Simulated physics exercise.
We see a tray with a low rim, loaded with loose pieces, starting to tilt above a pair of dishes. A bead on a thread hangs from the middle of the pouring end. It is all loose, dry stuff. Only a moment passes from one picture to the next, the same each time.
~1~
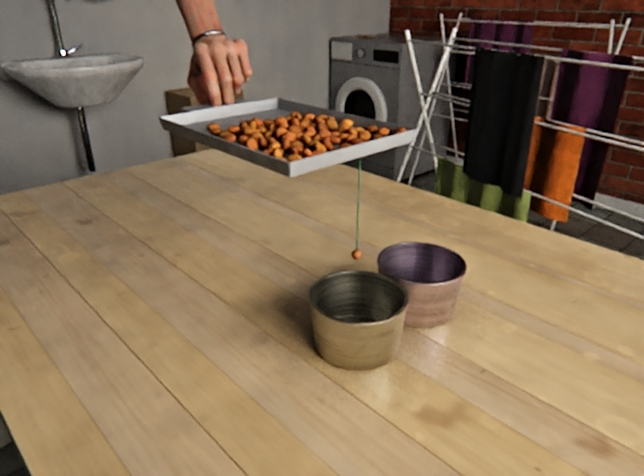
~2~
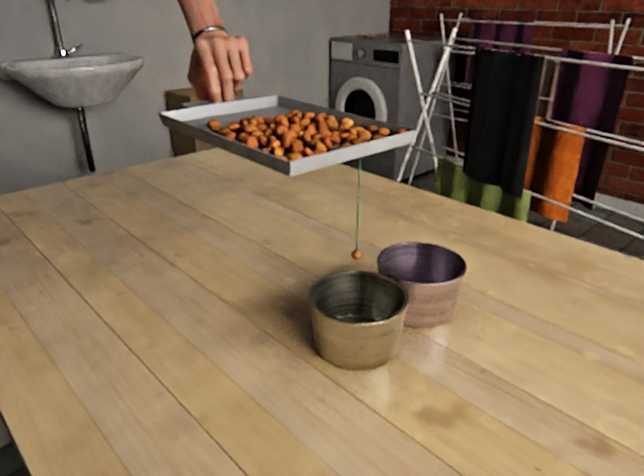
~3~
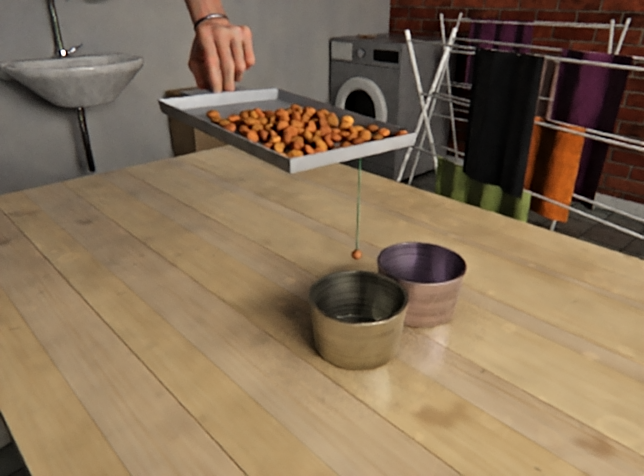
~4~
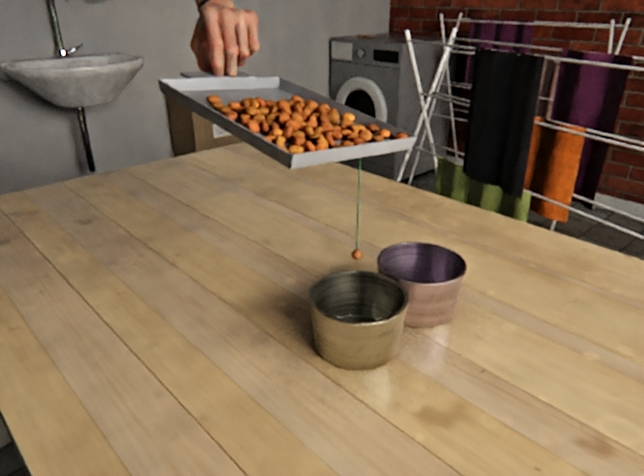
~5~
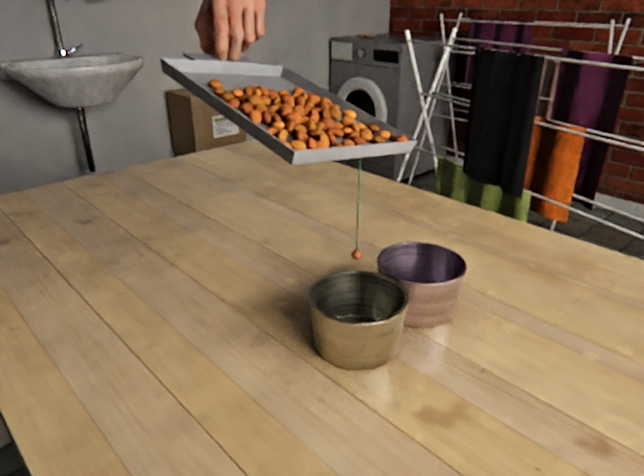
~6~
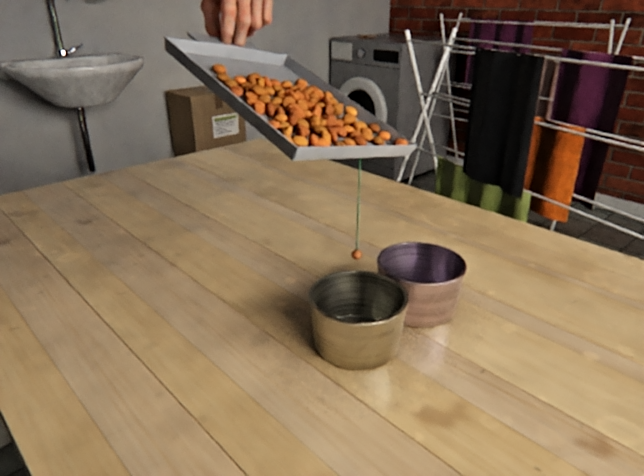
Tray of small orange-brown pieces tilting gradually as a hand raises its far left end above two bowls on a wooden table.
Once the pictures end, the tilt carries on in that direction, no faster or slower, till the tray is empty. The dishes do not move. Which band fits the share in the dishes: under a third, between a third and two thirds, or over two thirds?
They take more than two thirds between them.
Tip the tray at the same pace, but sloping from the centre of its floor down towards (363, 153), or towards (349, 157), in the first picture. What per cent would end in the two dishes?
First some 90, then 70 per cent.
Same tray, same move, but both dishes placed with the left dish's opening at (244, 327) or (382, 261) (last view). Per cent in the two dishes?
The first gives 0 %, the second 70 %.
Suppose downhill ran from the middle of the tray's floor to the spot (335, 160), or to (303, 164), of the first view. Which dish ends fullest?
In turn: The left dish; the left one.
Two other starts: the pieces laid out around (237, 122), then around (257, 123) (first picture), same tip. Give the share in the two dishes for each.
Near 60 % and 70 %.
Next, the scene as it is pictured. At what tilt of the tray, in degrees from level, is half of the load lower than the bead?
Roughly 100°.
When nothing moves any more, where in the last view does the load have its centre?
Around (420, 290).
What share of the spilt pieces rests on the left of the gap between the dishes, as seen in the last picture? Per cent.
Some 40 per cent.
Soon after the last picture, tray tipped steeply; all on the tray.
A little later, tray tipped past a quarter turn; a stray few on the tray; a stray few in the left dish; about two thirds in the right dish; a small part outside both; a small part in the air.
Later still, tray tipped past a quarter turn; a stray few in the left dish; most in the right dish; about a quarter outside both.
At rest, tray tipped past a quarter turn; a stray few in the left dish; most in the right dish; about a quarter outside both.
